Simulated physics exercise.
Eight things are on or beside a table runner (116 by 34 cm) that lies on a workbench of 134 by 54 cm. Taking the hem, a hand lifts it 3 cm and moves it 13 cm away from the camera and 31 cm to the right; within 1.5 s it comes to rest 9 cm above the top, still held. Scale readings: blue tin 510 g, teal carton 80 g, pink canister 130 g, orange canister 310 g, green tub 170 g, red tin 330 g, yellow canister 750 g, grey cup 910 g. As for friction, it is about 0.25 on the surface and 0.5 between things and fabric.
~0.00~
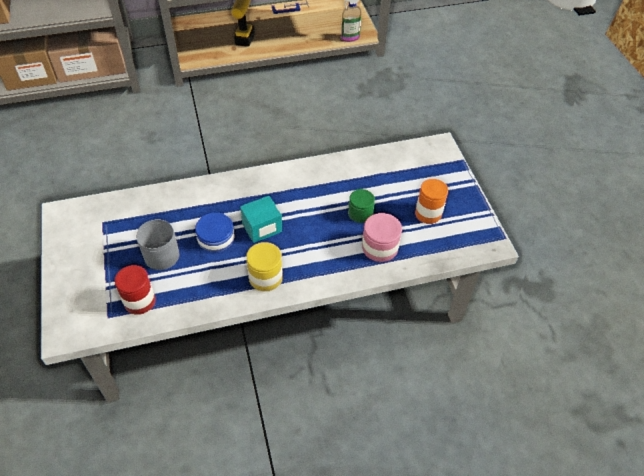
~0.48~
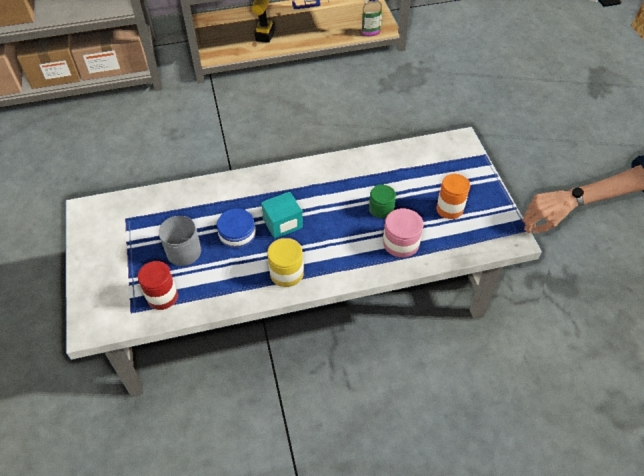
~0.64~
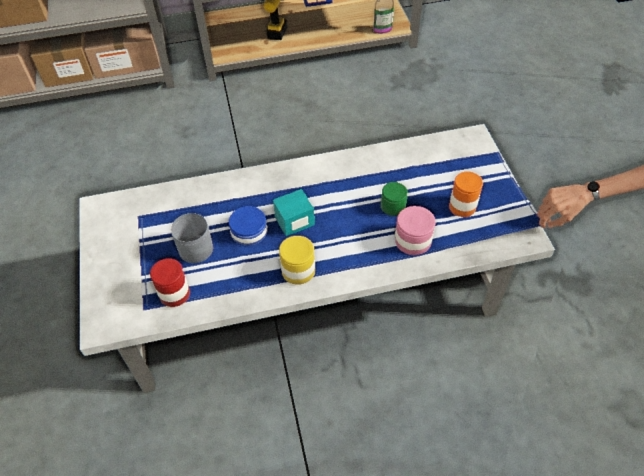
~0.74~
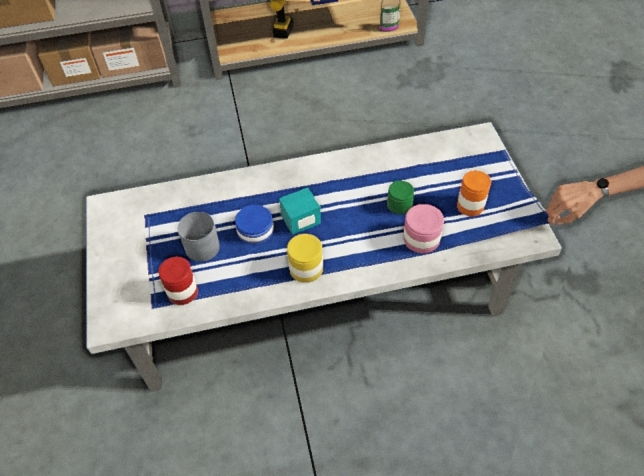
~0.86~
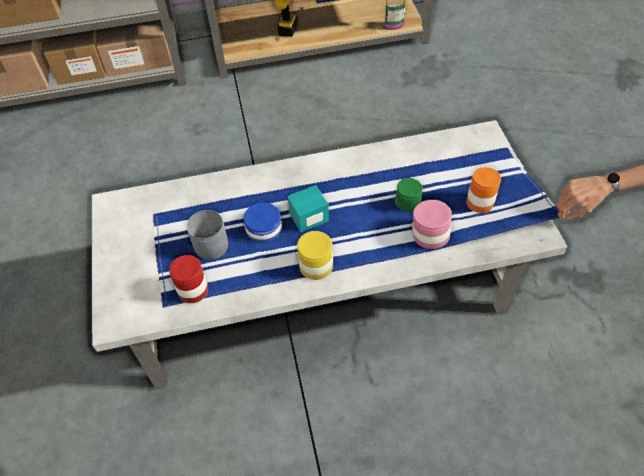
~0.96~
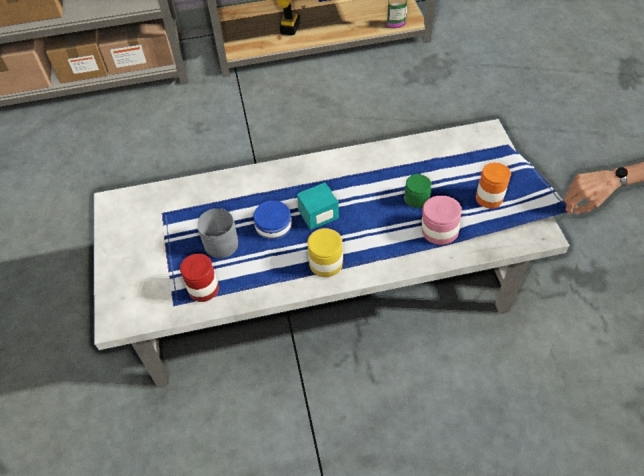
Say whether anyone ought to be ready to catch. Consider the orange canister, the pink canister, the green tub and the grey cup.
Orange canister comes down, pink canister stays up, green tub stays up, grey cup stays up.
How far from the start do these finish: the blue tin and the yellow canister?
The blue tin ends 30 cm from its start, the yellow canister 35 cm.
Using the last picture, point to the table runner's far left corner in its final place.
It settles at roughly (247, 208).
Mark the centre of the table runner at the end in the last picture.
(445, 196) or thereabouts.
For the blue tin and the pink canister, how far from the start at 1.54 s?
Lab note - blue tin displaced 20 cm, pink canister displaced 20 cm.
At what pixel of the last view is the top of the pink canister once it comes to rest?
In the last view, the top sits at about (532, 173).
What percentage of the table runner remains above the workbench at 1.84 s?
Around 75 percent.
After 1.2 s, 90 % of the table runner is still over the top; orange canister 12 cm off its start, pink canister 12 cm off its start, grey cup 11 cm off its start.
After 1.5 s, 80 % of the table runner is still over the top; orange canister 24 cm off its start, pink canister 22 cm off its start, grey cup 20 cm off its start.
After 1.8 s, 75 % of the table runner is still over the top; orange canister over the edge, pink canister 29 cm off its start at (517, 188), grey cup 29 cm off its start at (304, 212).
After 2.1 s, 75 % of the table runner is still over the top; orange canister over the edge, pink canister 33 cm off its start, green tub 31 cm off its start.
After 3.7 s, 75 % of the table runner is still over the top; orange canister over the edge, pink canister 34 cm off its start at (532, 173), green tub 31 cm off its start at (501, 156), grey cup 31 cm off its start at (313, 211).
